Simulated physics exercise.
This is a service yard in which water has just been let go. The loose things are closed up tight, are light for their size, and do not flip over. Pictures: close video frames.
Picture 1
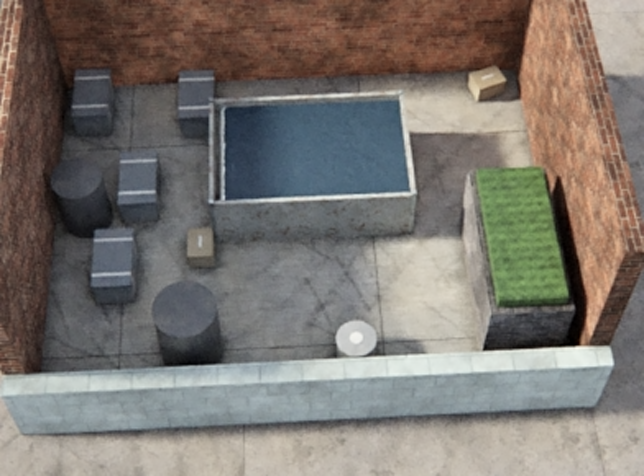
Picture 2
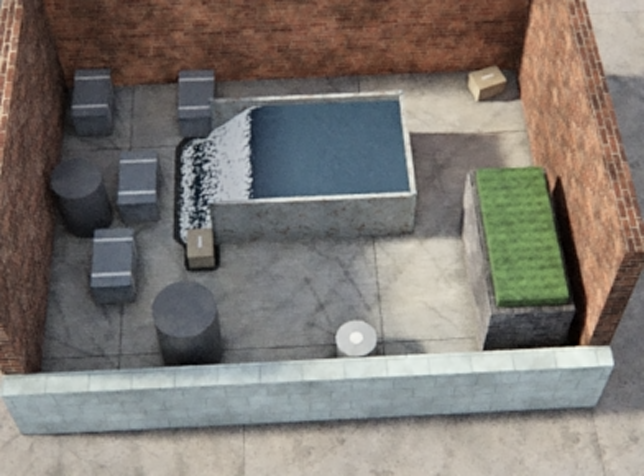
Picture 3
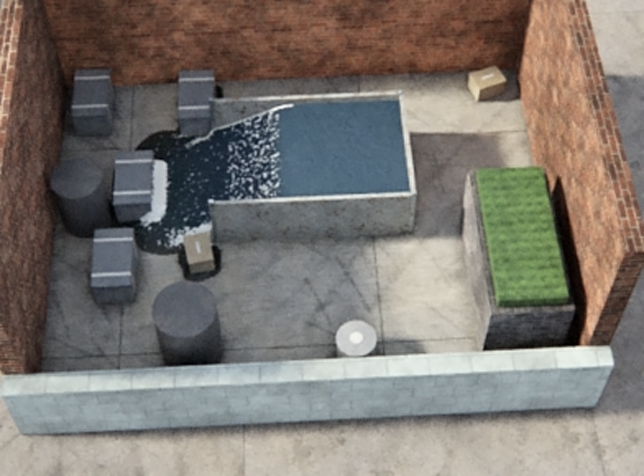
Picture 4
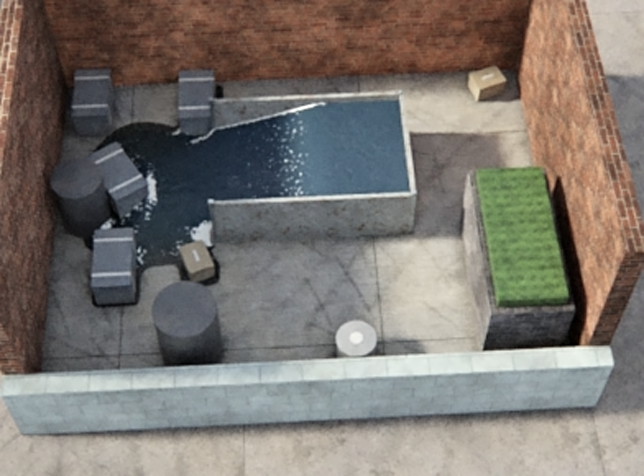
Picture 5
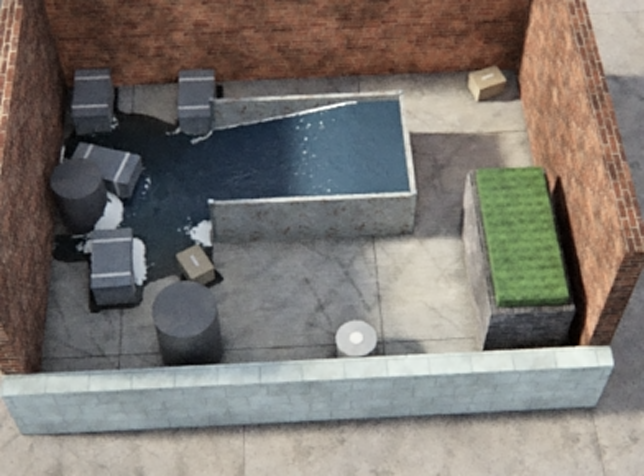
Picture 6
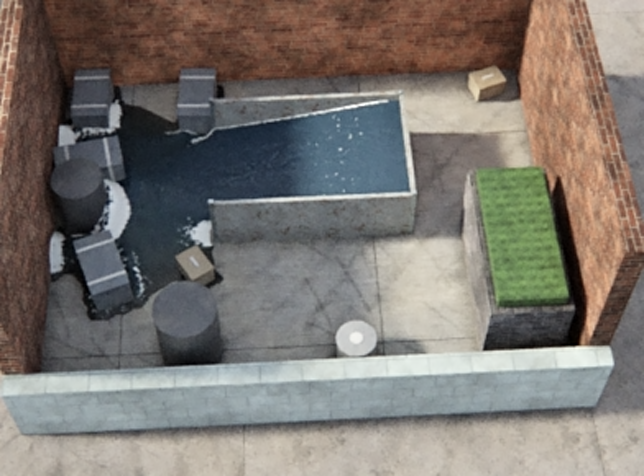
A raised concrete tank of dark blue water stands toward the back of a brick-walled service yard, seen from a fixed spot high above the pale front wall. Grey trunks and dark cylinders stand at left, small tan boxes sit near and behind the tank, and a grass-topped block is at right. Water pours leftward from the tank, shifting a trunk and the nearer box, then spreads and swings another trunk.
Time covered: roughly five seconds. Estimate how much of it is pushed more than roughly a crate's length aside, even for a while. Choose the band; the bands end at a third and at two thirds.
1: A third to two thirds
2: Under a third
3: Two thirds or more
3, two thirds or more.
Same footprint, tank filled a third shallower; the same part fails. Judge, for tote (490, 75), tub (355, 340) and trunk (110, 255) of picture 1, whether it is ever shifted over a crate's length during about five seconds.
Order as given: Not past it; not past it; displaced that much.
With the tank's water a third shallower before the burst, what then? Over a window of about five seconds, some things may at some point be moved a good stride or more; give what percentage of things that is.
About 70 %.
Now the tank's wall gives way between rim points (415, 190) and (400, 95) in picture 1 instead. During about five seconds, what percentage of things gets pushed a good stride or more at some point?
About 60 per cent.
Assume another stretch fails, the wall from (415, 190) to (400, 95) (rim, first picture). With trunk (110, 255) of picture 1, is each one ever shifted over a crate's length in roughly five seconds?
As for this one, it came up short.
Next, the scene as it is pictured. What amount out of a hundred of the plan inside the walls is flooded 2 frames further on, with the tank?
Wet share: Around 35 %.
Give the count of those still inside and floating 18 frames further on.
Total: 4.
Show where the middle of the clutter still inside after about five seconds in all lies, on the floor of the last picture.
What remains is centred near (383, 182).
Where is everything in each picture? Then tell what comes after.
A trunk at (138, 177), on the bottom; a tote at (200, 242) rests on the ground; 0 of 7 have shifted, in the first frame.
A trunk at (138, 177) rests on the ground; a tote at (200, 242), on the bottom; 0 of 7 have shifted, in the second frame.
A trunk at (133, 177) rests on the ground, close to its start; a tote at (198, 248) rests on the ground, close to its start; 2 of 7 have shifted, in the third frame.
A trunk at (116, 171), on the bottom, close to its start; a tote at (196, 256) rests on the ground, close to its start; 2 of 7 have shifted, in the fourth frame.
A trunk at (103, 163) rests on the ground, a stride from its start; a tote at (195, 261) rests on the ground, close to its start; 2 of 7 have shifted, in the fifth frame.
A trunk at (87, 155) floats, a stride from its start; a tote at (194, 262), on the bottom, close to its start; 3 of 7 have shifted, in the sixth frame.
A moment on, 2 of 7 are well off their spots; 1 afloat.
Next, 2 of 7 are well off their spots; 2 afloat.
Later, 4 of 7 are well off their spots; 4 afloat.
In the end, 7 of 7 are well off their spots, and 7 have been at some point; 5 afloat.
